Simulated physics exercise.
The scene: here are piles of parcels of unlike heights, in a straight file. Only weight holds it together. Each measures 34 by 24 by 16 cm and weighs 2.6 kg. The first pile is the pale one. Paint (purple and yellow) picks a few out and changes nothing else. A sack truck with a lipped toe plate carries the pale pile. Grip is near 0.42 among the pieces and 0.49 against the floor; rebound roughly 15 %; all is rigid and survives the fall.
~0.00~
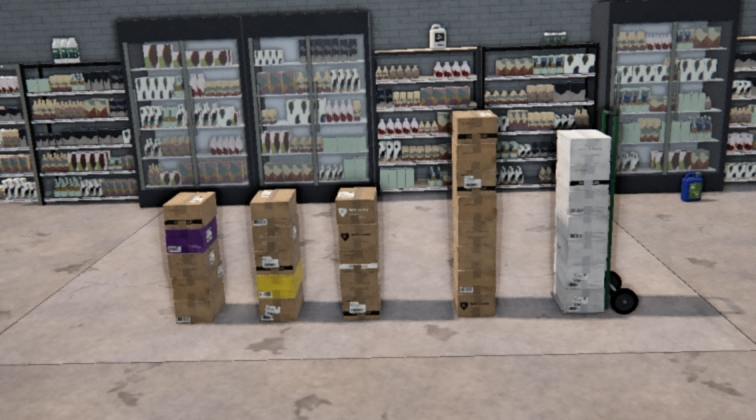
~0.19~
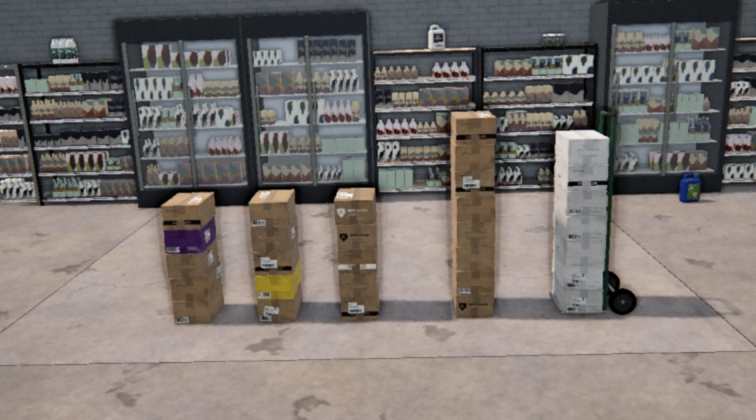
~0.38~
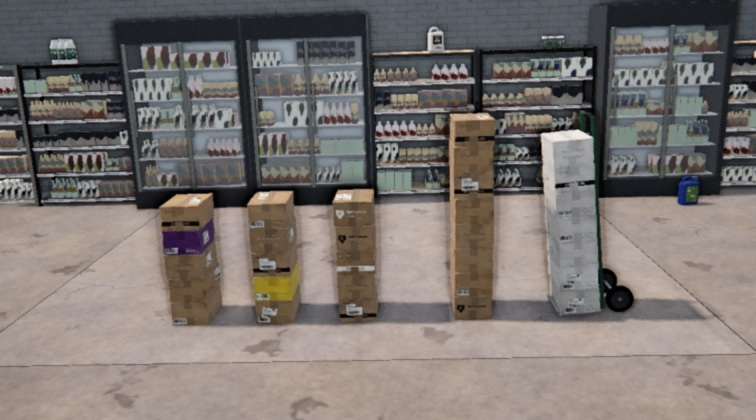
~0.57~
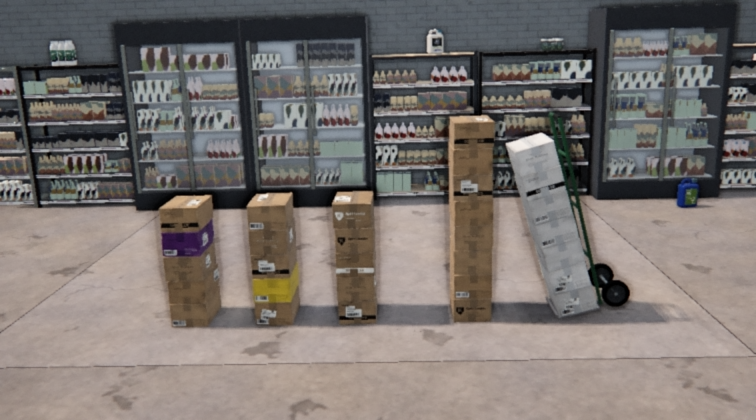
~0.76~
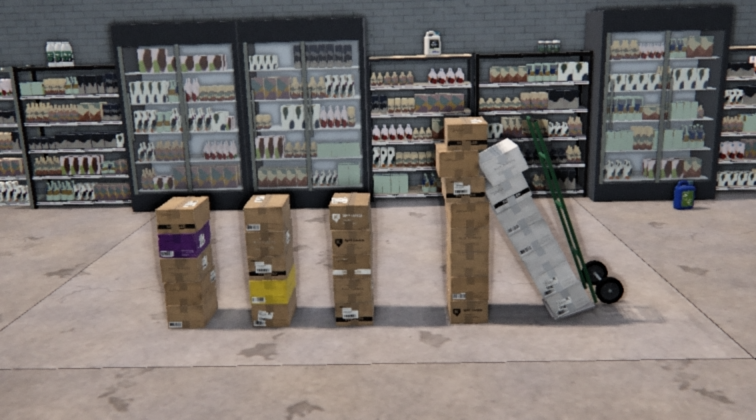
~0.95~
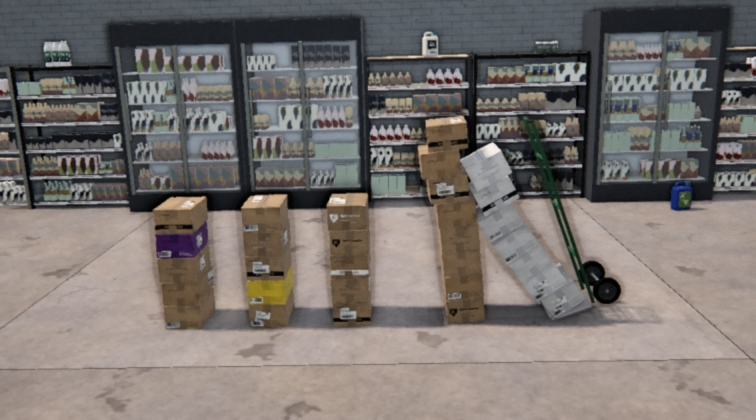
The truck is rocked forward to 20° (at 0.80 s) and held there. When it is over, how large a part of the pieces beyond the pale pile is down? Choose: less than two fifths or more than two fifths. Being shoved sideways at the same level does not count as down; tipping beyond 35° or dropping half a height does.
It comes to over two fifths.
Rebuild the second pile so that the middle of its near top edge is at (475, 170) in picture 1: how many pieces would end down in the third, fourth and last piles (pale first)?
In that case third 4, fourth 5, last 5.
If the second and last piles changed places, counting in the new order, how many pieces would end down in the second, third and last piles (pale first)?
In that case second 5, third 4, last 8.
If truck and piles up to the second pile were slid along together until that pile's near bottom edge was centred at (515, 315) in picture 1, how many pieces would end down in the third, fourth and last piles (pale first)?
In that case third 4, fourth 5, last 5.
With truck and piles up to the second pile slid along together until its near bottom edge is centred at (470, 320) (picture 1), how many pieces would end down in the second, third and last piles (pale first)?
In that case second 8, third 4, last 5.
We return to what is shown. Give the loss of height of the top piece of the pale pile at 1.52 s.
Some 35 cm lower.
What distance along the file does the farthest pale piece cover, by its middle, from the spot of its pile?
Roughly 120 cm along.
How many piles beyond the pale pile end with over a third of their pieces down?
4 of them.
By 1.52 s, 7 of the pale pile down; 8 of the 23 other parcels down.
By 2.44 s, 7 of the pale pile down; 16 of the 23 other parcels down; yellow parcel tilted 38°; purple parcel tilted 16°.
When it is over (3.8 s), 7 of the pale pile down; 22 of the 23 other parcels down; purple parcel upside down; yellow parcel tilted 37°, 10 cm lower. That is 96 per cent. In pixels of the last frame, middles, purple parcel near (8, 302), yellow parcel near (220, 299).
